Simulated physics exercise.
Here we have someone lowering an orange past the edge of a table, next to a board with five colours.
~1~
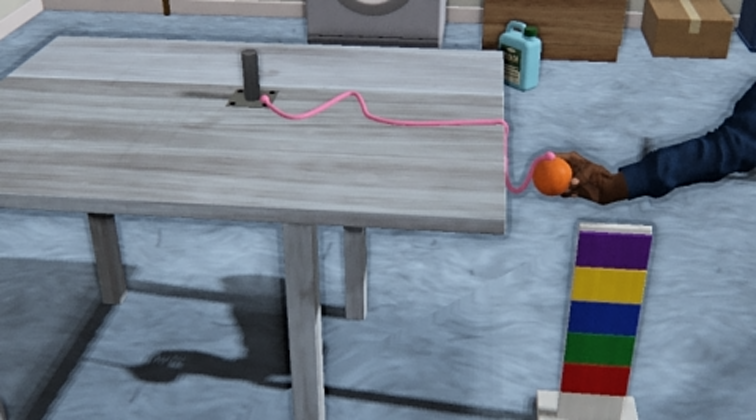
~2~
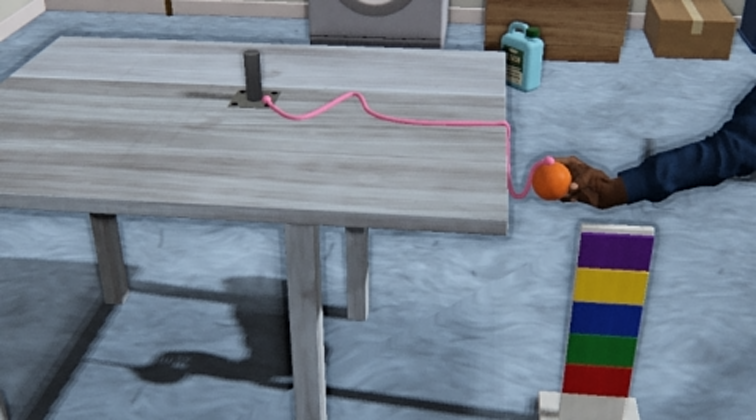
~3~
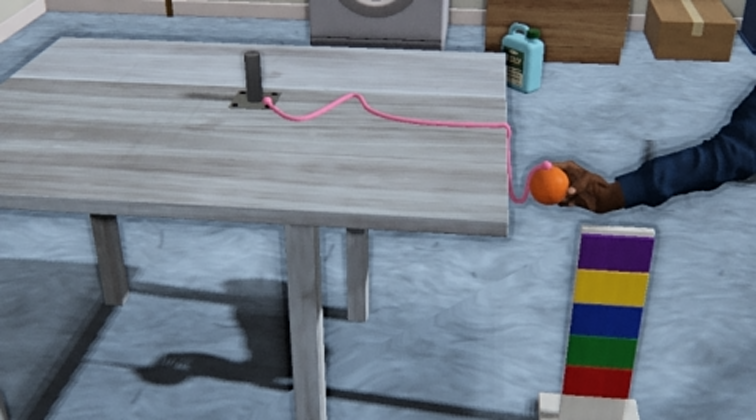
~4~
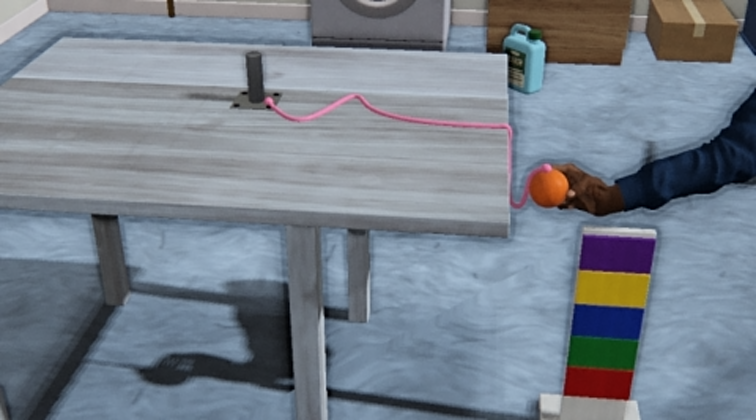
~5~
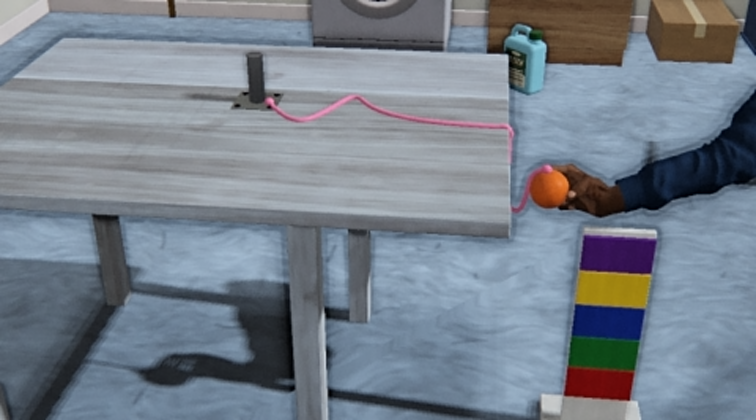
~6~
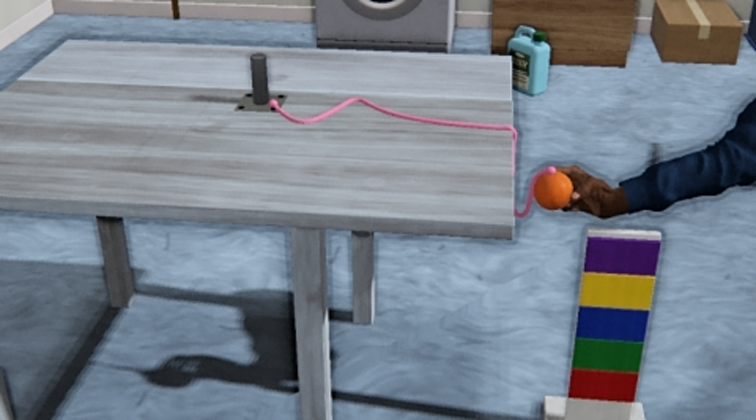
An orange ball, held by a hand reaching in from the right, lowers very slightly beside the edge of a grey wooden table, seen from above in a blue-floored room. A pink cord runs from a dark post on the tabletop to the ball, near an upright strip banded purple, yellow, blue, green and red. The hand stays around the ball, the cord's hanging part shifts a little, and the view drifts faintly.
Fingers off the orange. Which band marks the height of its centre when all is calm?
The green one.
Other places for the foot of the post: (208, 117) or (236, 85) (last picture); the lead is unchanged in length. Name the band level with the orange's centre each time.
Try by try: Blue; blue.
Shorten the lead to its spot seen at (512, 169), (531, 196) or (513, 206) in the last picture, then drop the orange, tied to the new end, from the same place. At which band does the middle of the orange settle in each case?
It would be purple; blue; yellow.
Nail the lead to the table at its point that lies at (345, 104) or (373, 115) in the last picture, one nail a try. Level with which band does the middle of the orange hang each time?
Taking them in turn: Blue; yellow.
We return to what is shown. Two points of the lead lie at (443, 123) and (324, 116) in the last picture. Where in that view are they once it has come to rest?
Near (513, 130) and (356, 110).
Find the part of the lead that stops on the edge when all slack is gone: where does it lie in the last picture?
Near (443, 123).
A little later, orange near (478, 326); level with green.
Next, orange near (508, 339); level with green.
When it is over, orange near (495, 337); level with green. The lead holds its middle at green.
